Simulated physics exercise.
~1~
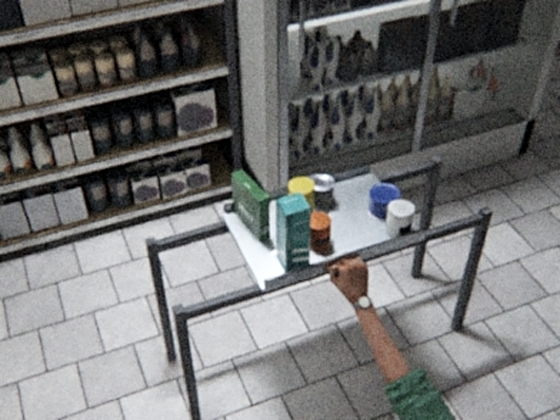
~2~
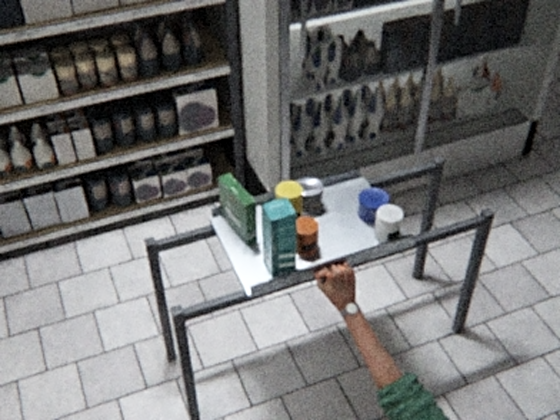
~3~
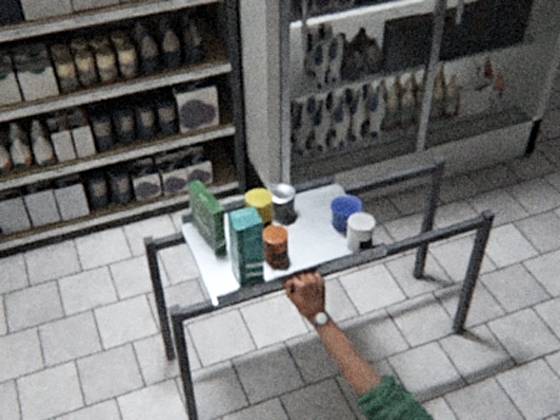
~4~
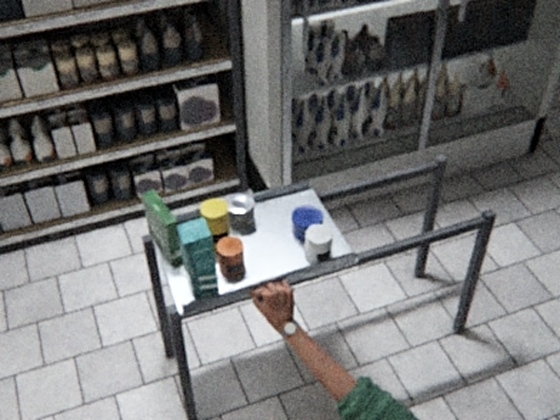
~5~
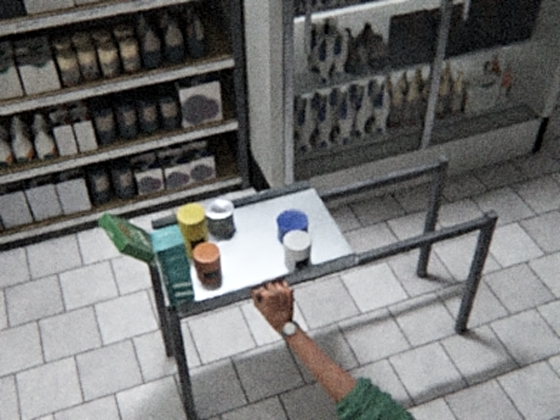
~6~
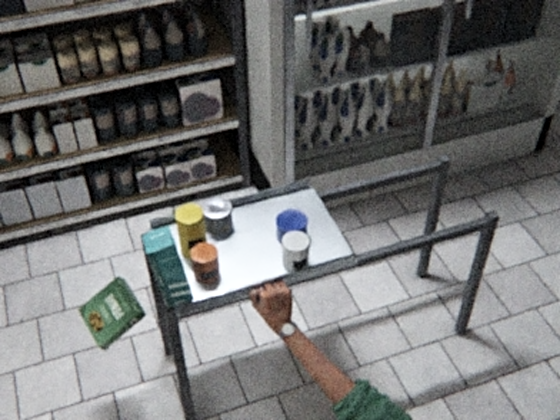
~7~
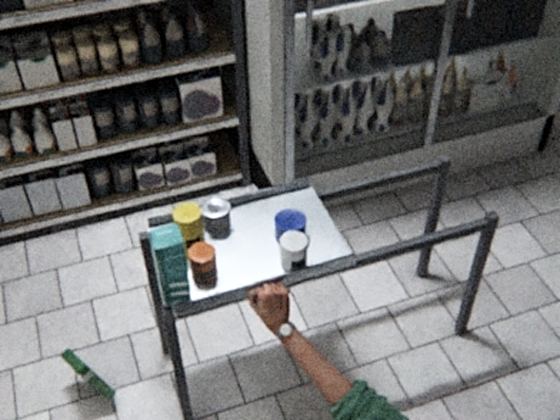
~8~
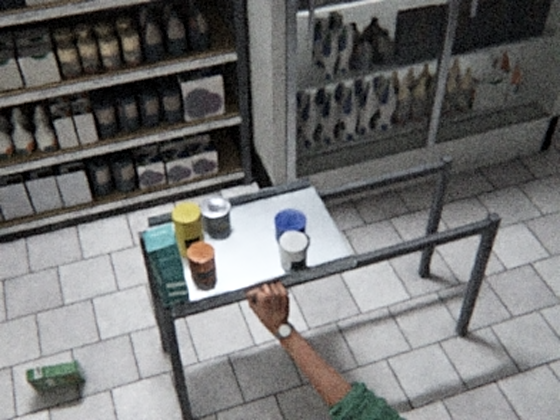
In a shop aisle with a tiled floor and stocked shelves behind, a white tray holding seven items sits on a dark metal frame. A hand in a green sleeve, wearing a watch, grips the tray's near edge and moves it left, the tubs, jars and boxes riding along upright. As the tray reaches the left end of the frame and stops, the green packet leans out over the edge. It drops off, turning over as it falls to the floor. The packet ends lying on the tiles at lower left, while the turquoise carton and the other containers remain standing on the tray.
